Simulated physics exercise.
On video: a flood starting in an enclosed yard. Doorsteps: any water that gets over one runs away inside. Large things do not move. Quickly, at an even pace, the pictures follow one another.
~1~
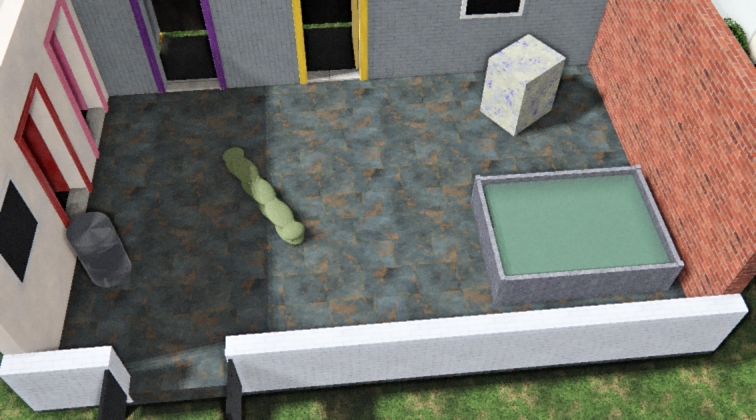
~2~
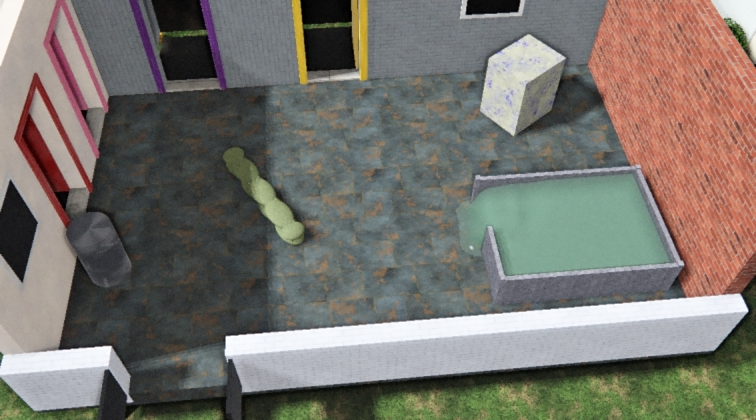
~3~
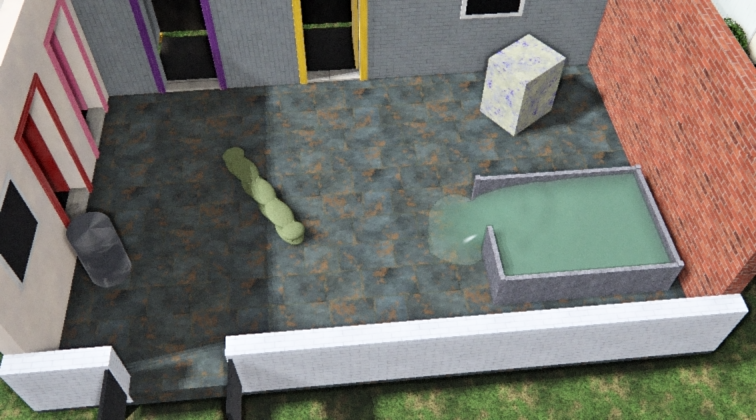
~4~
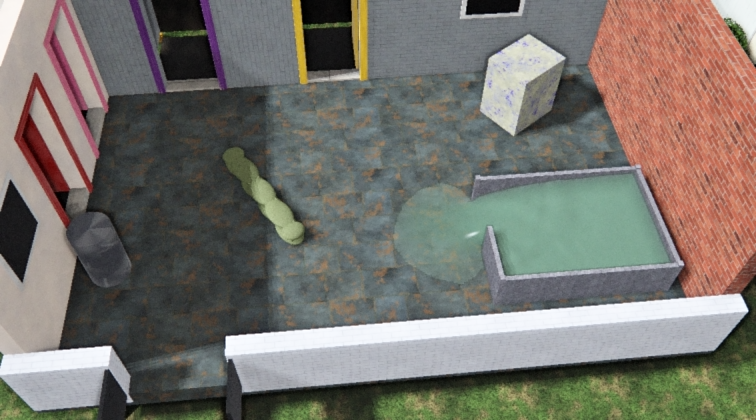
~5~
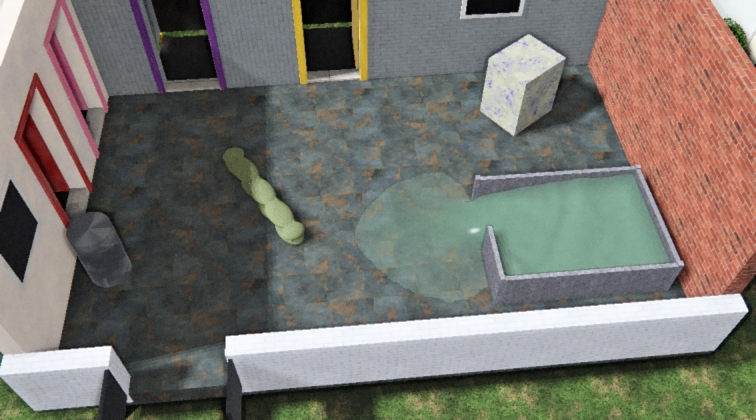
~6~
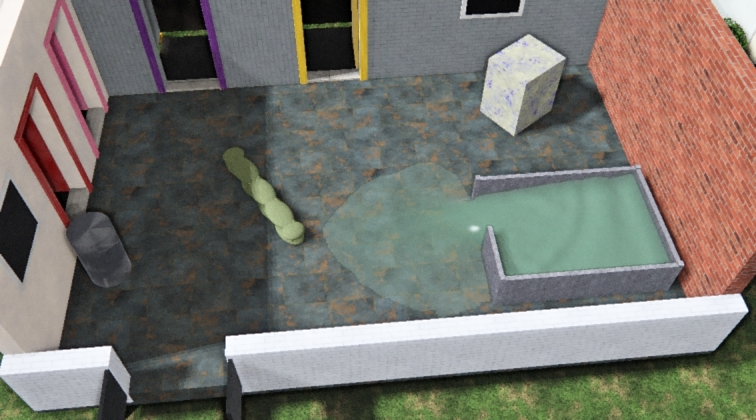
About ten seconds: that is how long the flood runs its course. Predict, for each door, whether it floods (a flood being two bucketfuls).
Prediction: The pink door stays unflooded; the red door stays unflooded; the purple door floods; the yellow door stays unflooded.
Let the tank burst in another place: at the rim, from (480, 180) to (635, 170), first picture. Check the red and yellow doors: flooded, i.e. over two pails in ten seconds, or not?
Looking at both, the red one falls short while the yellow one exceeds the mark.
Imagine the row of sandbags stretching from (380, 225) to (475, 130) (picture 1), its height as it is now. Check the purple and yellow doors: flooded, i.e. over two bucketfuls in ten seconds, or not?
As I see it, the purple door remains within the limit and the yellow door remains within the limit.
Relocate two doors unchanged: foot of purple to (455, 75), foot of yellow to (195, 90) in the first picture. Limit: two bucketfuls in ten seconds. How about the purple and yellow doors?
I'd say purple falls short, while yellow overflows.
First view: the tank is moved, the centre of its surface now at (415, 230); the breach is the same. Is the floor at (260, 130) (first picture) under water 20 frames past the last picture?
Soaked.
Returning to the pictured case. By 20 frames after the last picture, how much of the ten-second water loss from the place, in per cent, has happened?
Near 15 in a hundred.
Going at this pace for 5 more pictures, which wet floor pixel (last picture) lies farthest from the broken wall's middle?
Roughly at (221, 270).
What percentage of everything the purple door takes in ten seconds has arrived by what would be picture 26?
I make it 30 per cent.
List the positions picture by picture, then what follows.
In the first frame, the open tank at (573, 223) is whole and still.
In the second frame, water pours out at (482, 222) and has run to (466, 205).
In the third frame, water pours out at (482, 222) and has run to (437, 248).
In the fourth frame, the front is at (402, 244), out from the gap at (482, 222).
In the fifth frame, the front is at (362, 230), out from the gap at (482, 222).
In the sixth frame, the front is at (332, 229), out from the gap at (482, 222).
A moment on, water covers 20 % of the floor; the pink door not reached, the red door not reached, the purple door not reached, the yellow door not reached.
Next, water covers 35 % of the floor; the pink door not reached, the red door not reached, the purple door not reached, the yellow door not reached.
Then, water covers 50 % of the floor; the pink door not reached, the red door not reached, the purple door under two buckets in, the yellow door wet at the sill, nothing in.
Later, water covers 60 % of the floor; the pink door under two buckets in, the red door wet at the sill, nothing in, the purple door over two buckets in, the yellow door under two buckets in.
In the end, water covers 75 % of the floor; the pink door under two buckets in, the red door wet at the sill, nothing in, the purple door over two buckets in, the yellow door under two buckets in.
